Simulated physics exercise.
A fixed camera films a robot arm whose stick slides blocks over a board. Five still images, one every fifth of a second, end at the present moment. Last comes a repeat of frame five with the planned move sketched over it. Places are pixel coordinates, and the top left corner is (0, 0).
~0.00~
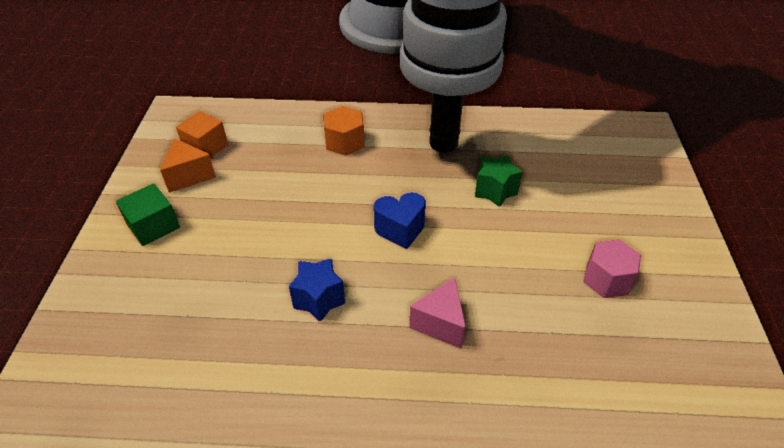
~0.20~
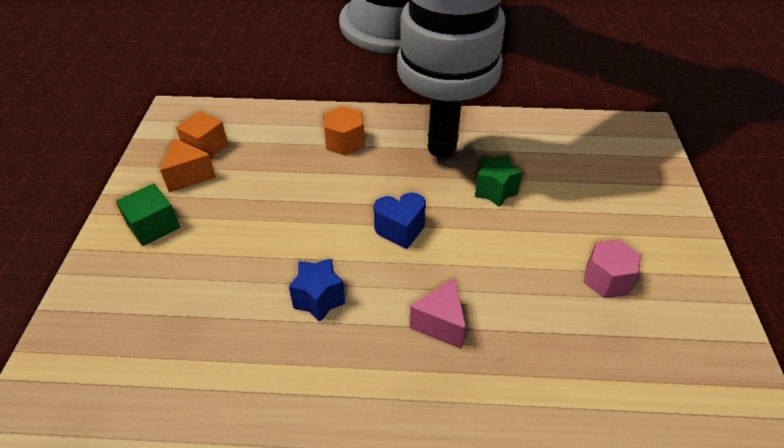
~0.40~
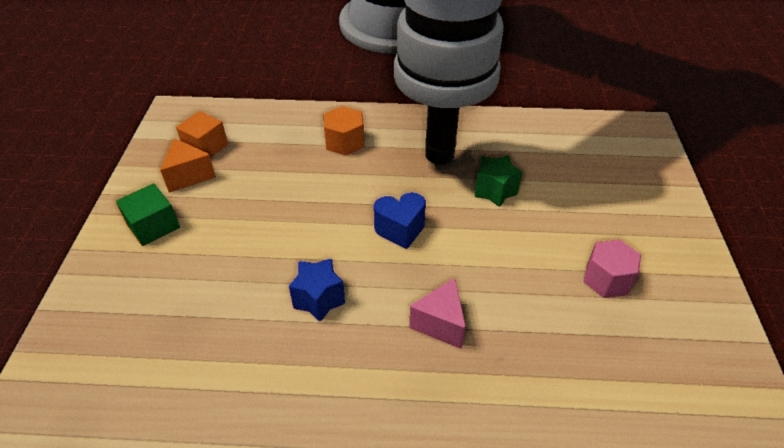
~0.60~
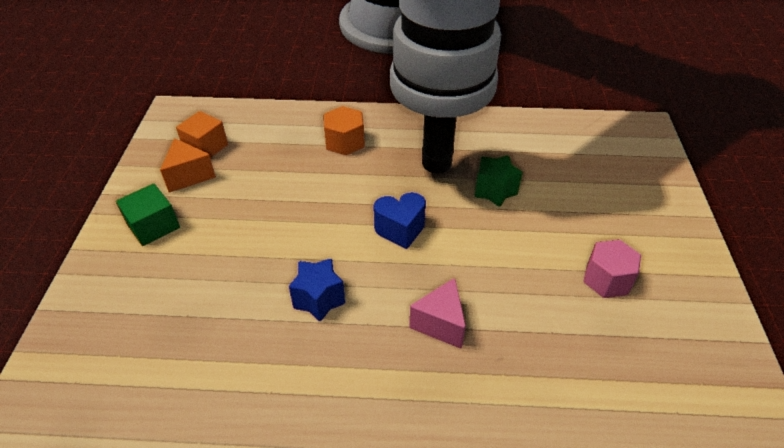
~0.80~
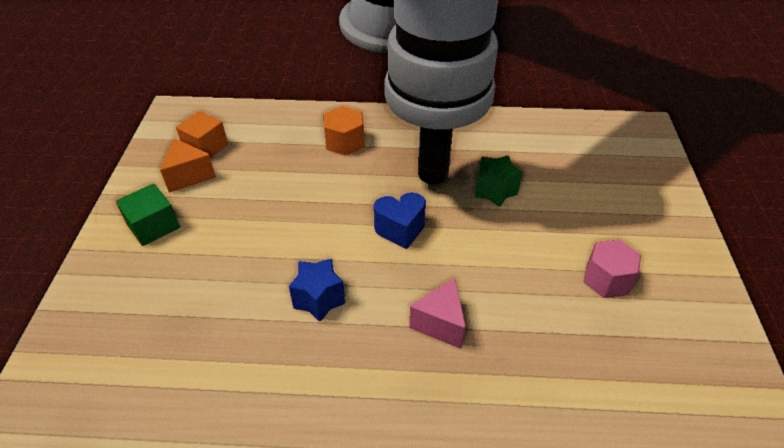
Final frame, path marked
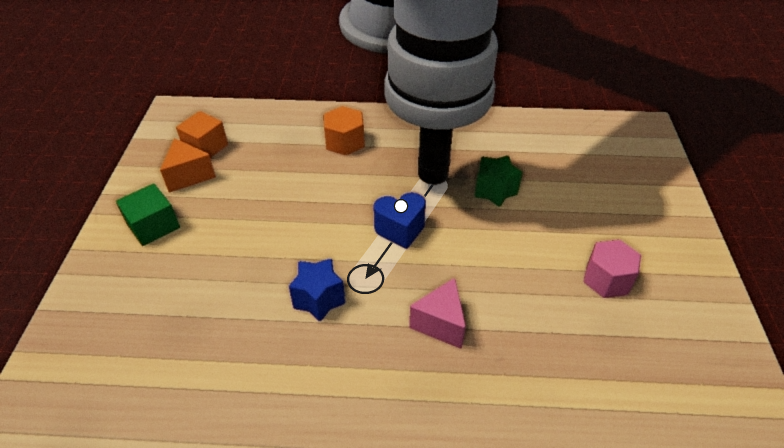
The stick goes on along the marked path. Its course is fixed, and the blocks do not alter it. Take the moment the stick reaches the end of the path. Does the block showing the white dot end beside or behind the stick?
No
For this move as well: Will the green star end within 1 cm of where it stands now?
Yes.
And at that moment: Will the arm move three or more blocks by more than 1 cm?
Going by the path, no.
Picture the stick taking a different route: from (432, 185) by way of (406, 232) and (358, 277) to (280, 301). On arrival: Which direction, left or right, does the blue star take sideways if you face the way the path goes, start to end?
Well, taking the path from its start to its end as straight ahead, the blue star moves to the right.
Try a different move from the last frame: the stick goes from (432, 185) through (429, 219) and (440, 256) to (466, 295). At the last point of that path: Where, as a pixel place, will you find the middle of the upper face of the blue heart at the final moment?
Just about (391, 220).
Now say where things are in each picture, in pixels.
The first frame shows stick's lower end (444, 145); blue star (316, 276); blue heart (401, 206); green star (499, 167).
The second frame shows stick (442, 149); blocks still.
The third frame shows stick (440, 156); blocks still.
The fourth frame shows stick (437, 165); blocks still.
The fifth frame shows stick (433, 175); blue star (316, 276); blue heart (401, 206); green star (499, 167).
Drawn move, straight from (432, 185) to (366, 279); the dot is on the blue heart.
The first path, step by step. One third of the way, stick (413, 204); blue heart (393, 216).
Two thirds of the way, stick (390, 235); blue heart (373, 244), turned 40° clockwise.
At the end, stick (365, 269); blue star (300, 285); blue heart (346, 281), turned 40° clockwise; green star still.
